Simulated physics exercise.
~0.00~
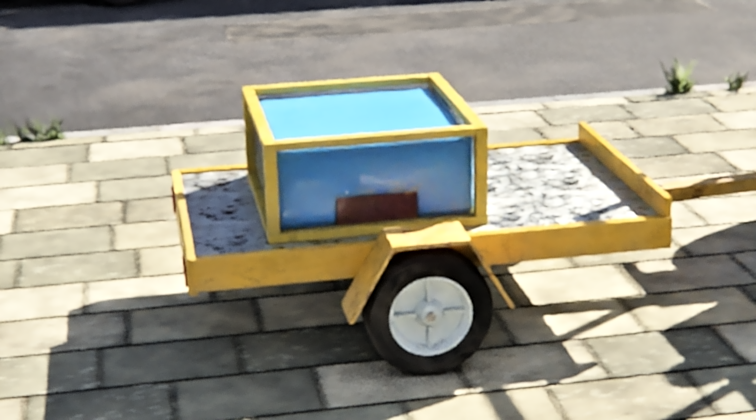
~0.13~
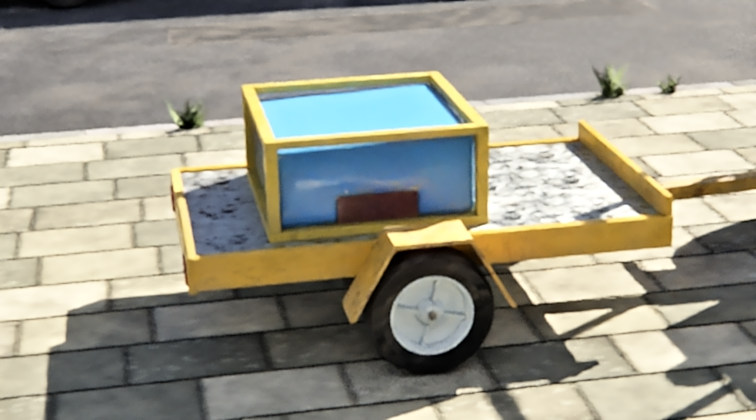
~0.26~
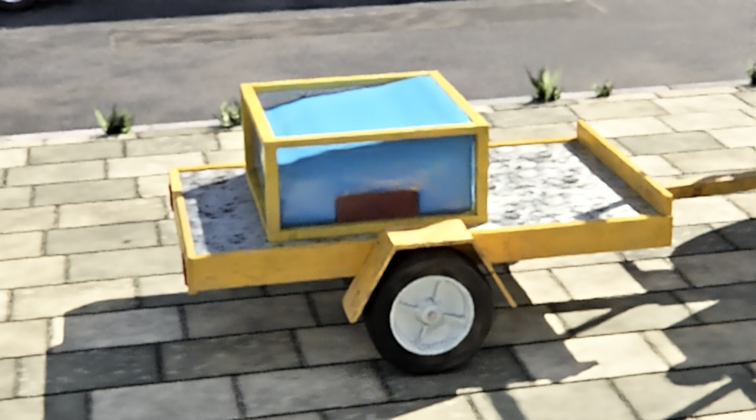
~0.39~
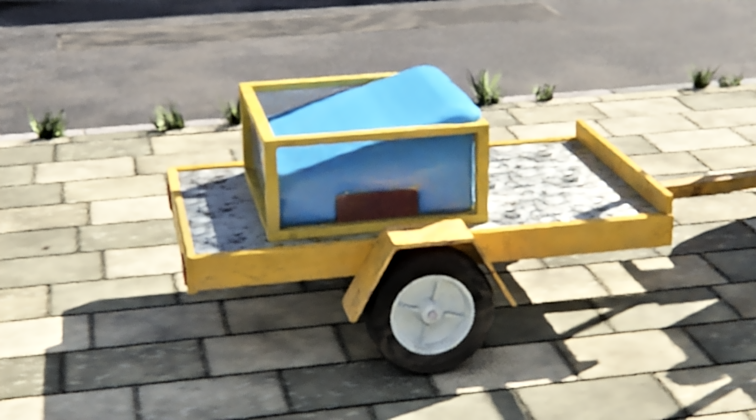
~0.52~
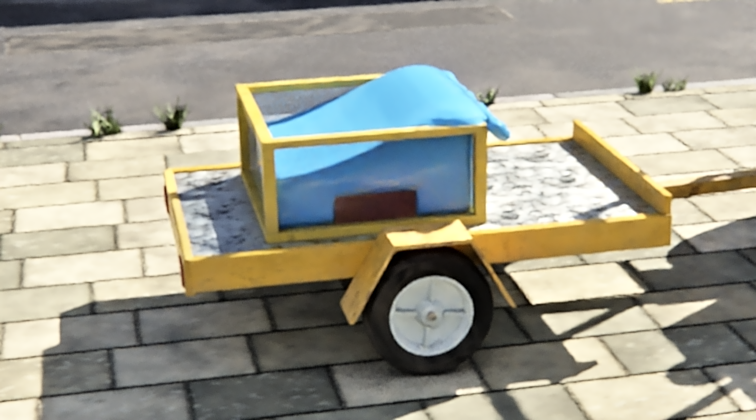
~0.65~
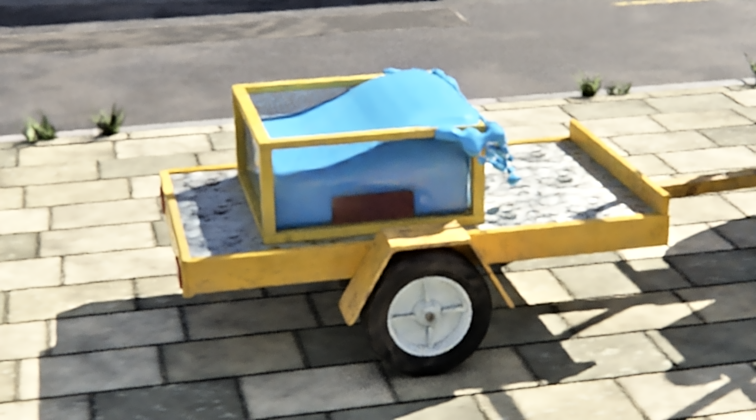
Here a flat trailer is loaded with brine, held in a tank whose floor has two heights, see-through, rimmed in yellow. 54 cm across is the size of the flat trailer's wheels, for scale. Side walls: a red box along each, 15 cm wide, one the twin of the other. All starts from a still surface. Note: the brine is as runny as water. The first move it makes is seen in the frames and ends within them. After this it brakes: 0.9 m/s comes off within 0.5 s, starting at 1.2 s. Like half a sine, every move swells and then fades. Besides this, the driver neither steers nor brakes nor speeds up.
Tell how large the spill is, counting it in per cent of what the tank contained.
It loses close to 20 per cent.
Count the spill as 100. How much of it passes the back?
Roughly 10 in a hundred.
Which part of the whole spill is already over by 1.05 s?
By that time, around 20 percent of it is out.
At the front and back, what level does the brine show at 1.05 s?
Around 26 cm toward the front, with 44 cm behind.
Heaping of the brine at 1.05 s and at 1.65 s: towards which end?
First at the rear end, then at the forward end.
By 1.05 s front 25 cm, middle 30 cm, back 44 cm above the lowest part of the floor; the loss stands at 4 per cent, over the front.
By 1.65 s front 50 cm, middle 28 cm, back 19 cm above the lowest part of the floor; the loss stands at 6 per cent, over the front.
By 2.25 s front 22 cm, middle 26 cm, back 45 cm above the lowest part of the floor; the loss stands at 17 per cent, over the front.
By 4.68 s the loss stands at 20 per cent, over the front, 48 of 240 litres.
